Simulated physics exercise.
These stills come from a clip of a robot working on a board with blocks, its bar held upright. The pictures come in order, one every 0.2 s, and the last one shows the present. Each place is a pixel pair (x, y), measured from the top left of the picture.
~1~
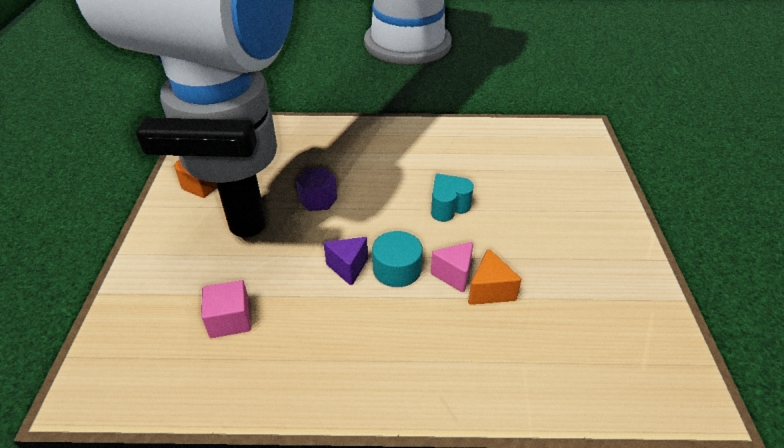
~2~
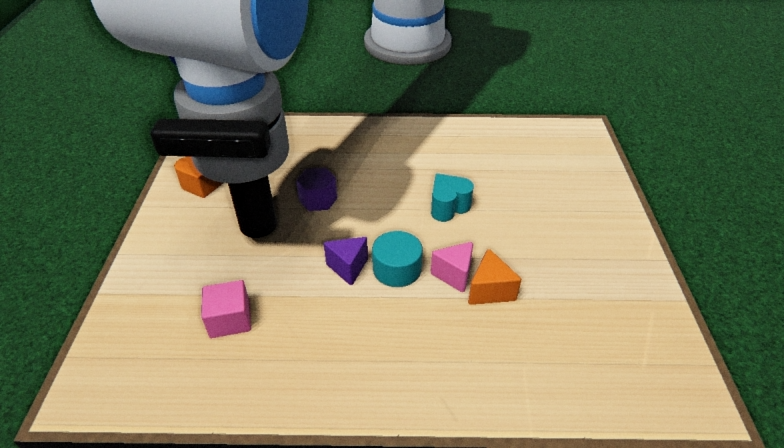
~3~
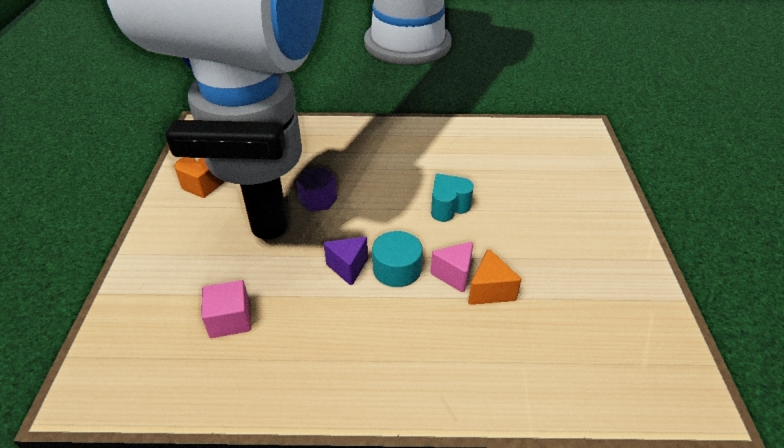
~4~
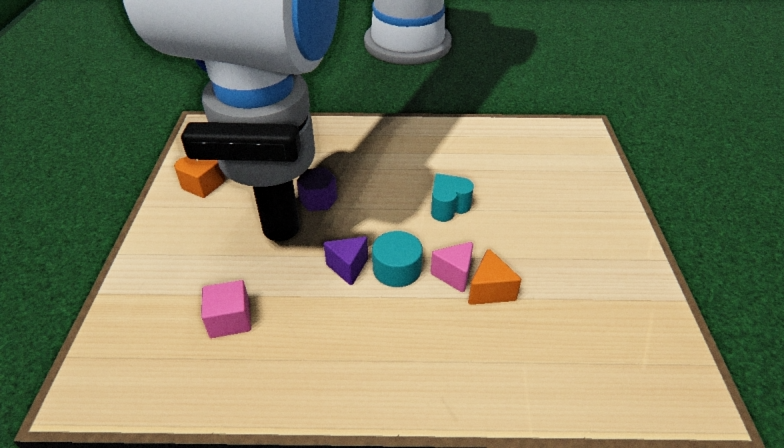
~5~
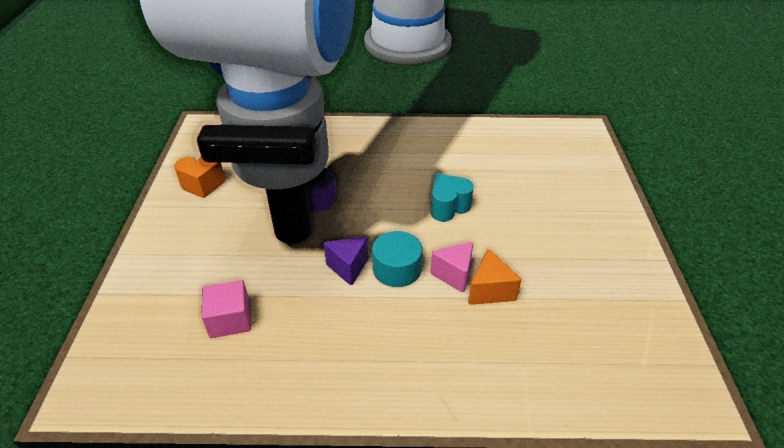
The video shows a robot arm with a dark bar moving slowly to the right over a wooden board, drawing nearer to a purple triangular block, while the turquoise, pink, orange and purple blocks all stay still.
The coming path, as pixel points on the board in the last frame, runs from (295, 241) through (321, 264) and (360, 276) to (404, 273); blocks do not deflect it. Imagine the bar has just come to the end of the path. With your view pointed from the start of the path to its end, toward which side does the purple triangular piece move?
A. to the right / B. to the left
The correct letter is A.
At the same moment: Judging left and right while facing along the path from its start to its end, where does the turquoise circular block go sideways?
Out to the left.
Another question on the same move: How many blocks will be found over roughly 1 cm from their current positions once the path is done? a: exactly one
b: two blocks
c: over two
Correct choice: C.
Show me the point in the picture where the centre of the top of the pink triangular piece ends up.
At the end it should sit near (484, 247).
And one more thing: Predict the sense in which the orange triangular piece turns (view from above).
Answer: With the clock.
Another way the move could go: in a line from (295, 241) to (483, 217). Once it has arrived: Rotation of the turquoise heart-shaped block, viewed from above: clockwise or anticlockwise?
My answer: Anticlockwise.
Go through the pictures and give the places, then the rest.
In the first frame, bar tip at (248, 225); block tops, purple triangular piece at (347, 247); turquoise circular block at (397, 247); pink triangular piece at (457, 254); orange triangular piece at (494, 269).
In the second frame, bar at (259, 225); blocks unchanged.
In the third frame, bar at (270, 227); blocks unchanged.
In the fourth frame, bar at (281, 229); blocks unchanged.
In the fifth frame, bar at (293, 231); purple triangular piece at (347, 247); turquoise circular block at (397, 247); pink triangular piece at (457, 254); orange triangular piece at (494, 269).
What follows on the original path. One third of the way, bar at (320, 254); purple triangular piece at (358, 252), turned 20° anticlockwise.
Two thirds of the way, bar at (360, 265); purple triangular piece at (382, 277), turned 55° anticlockwise; turquoise circular block at (404, 247).
At the end, bar at (404, 262); purple triangular piece at (394, 281); turquoise circular block at (443, 235); pink triangular piece at (484, 247), turned 50° clockwise; orange triangular piece at (500, 271), turned 25° clockwise.
